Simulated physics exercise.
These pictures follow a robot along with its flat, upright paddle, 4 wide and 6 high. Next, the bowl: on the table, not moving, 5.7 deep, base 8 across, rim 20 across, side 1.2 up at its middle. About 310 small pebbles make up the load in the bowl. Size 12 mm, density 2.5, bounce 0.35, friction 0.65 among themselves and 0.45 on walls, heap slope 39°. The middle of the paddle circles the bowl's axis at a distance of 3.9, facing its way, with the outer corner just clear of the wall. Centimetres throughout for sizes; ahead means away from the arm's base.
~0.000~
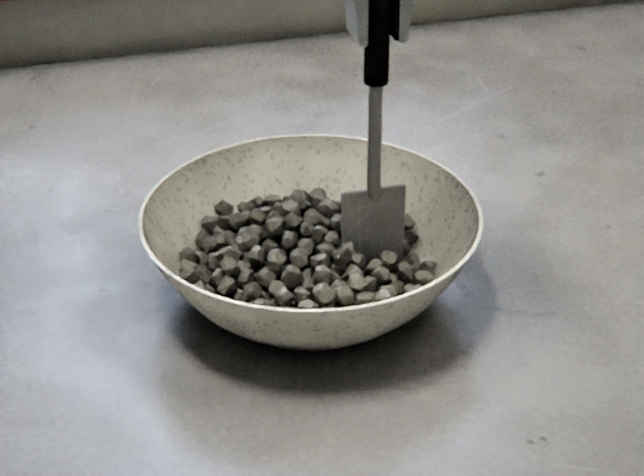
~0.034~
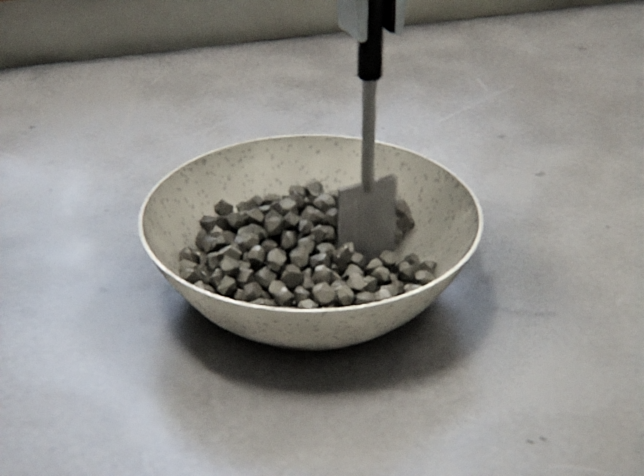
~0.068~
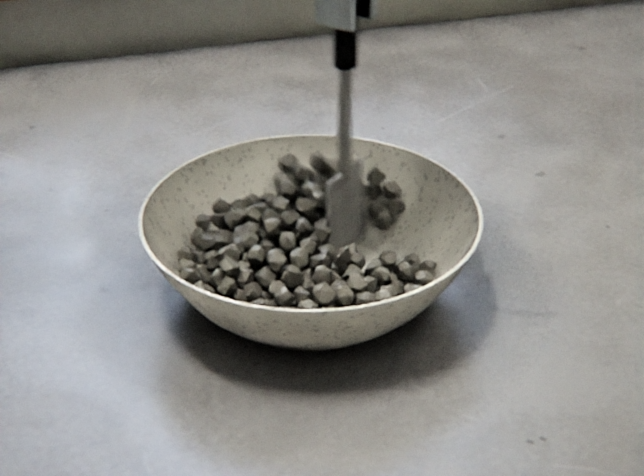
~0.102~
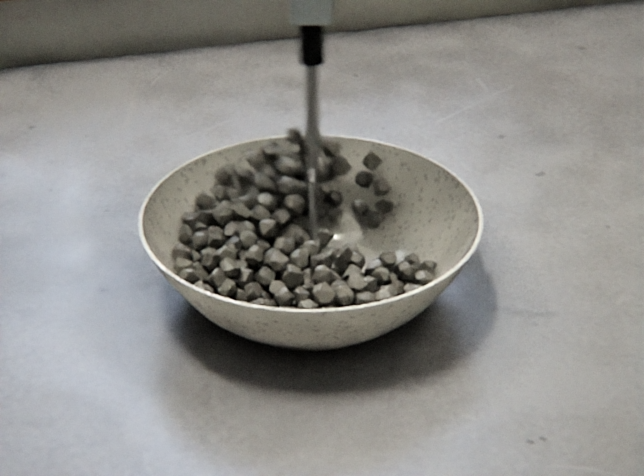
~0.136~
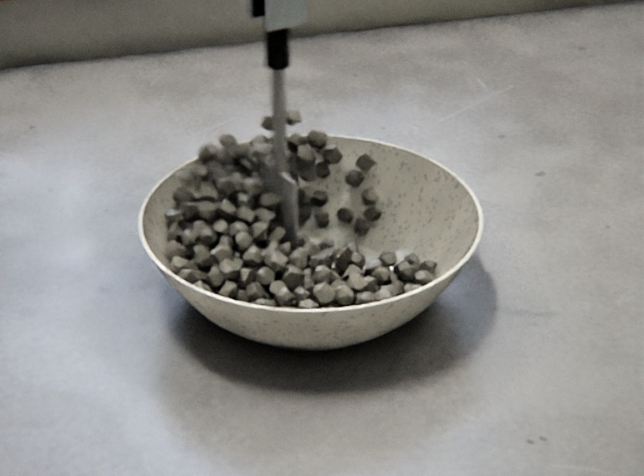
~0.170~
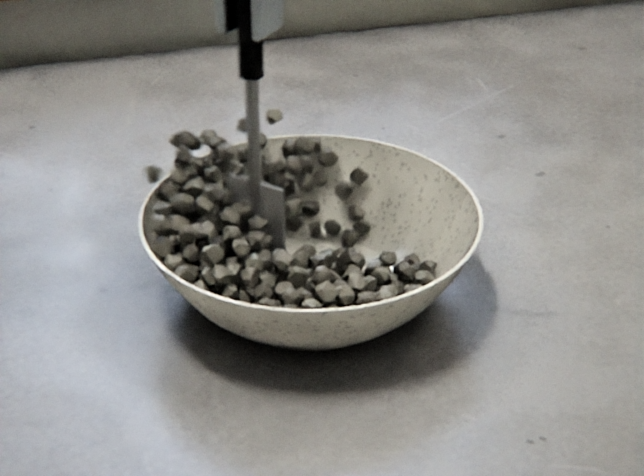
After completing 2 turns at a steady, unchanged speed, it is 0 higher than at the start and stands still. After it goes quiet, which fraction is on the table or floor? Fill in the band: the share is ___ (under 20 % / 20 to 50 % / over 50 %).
The share is 20 to 50 %.
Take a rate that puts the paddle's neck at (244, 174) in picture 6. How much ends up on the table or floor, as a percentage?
About 40 %.
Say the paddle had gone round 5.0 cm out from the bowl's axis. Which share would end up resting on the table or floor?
It would be near 50 per cent.
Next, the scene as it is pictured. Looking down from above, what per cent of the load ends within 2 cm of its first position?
Near 0 % of the pieces.
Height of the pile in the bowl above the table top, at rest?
Some 6.0 cm.
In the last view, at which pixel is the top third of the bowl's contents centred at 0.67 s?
I'd point to about (267, 296).
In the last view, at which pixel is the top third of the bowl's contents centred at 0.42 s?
Near (413, 213).
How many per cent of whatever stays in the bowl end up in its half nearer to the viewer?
It comes to near 40 percent.
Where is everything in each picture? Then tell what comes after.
In the first frame, paddle neck at (374, 167), 0° round; upper third of the load around (293, 252), from x 190 to 430, top at y 195; 306 in the bowl.
In the second frame, paddle neck at (368, 160), 13° round; upper third of the load around (299, 247), from x 190 to 430, top at y 190.
In the third frame, paddle neck at (345, 149), 43° round; upper third of the load around (294, 234), from x 190 to 430, top at y 160.
In the fourth frame, paddle neck at (312, 144), 74° round; upper third of the load around (279, 216), from x 185 to 430, top at y 135.
In the fifth frame, paddle neck at (280, 148), 104° round; upper third of the load around (246, 202), from x 175 to 430, top at y 115.
In the sixth frame, paddle neck at (254, 160), 135° round; upper third of the load around (215, 210), from x 155 to 430, top at y 115; 302 in the bowl, 4 in flight or on the tool.
After 0.42 s, 2° round, highest piece 8 above the table; 263 in the bowl, 33 on the table or floor, 10 in flight or on the tool.
After 0.67 s, 229° round, highest piece 8 above the table; 232 in the bowl, 63 on the table or floor, 11 in flight or on the tool.
After 1.00 s, 0° round, highest piece 6 above the table; 215 in the bowl, 91 on the table or floor.
After 1.70 s, 0° round, highest piece 6 above the table; 215 in the bowl, 91 on the table or floor.
At rest, 215 in the bowl, 91 on the table or floor. That is 30 % on the table or floor.
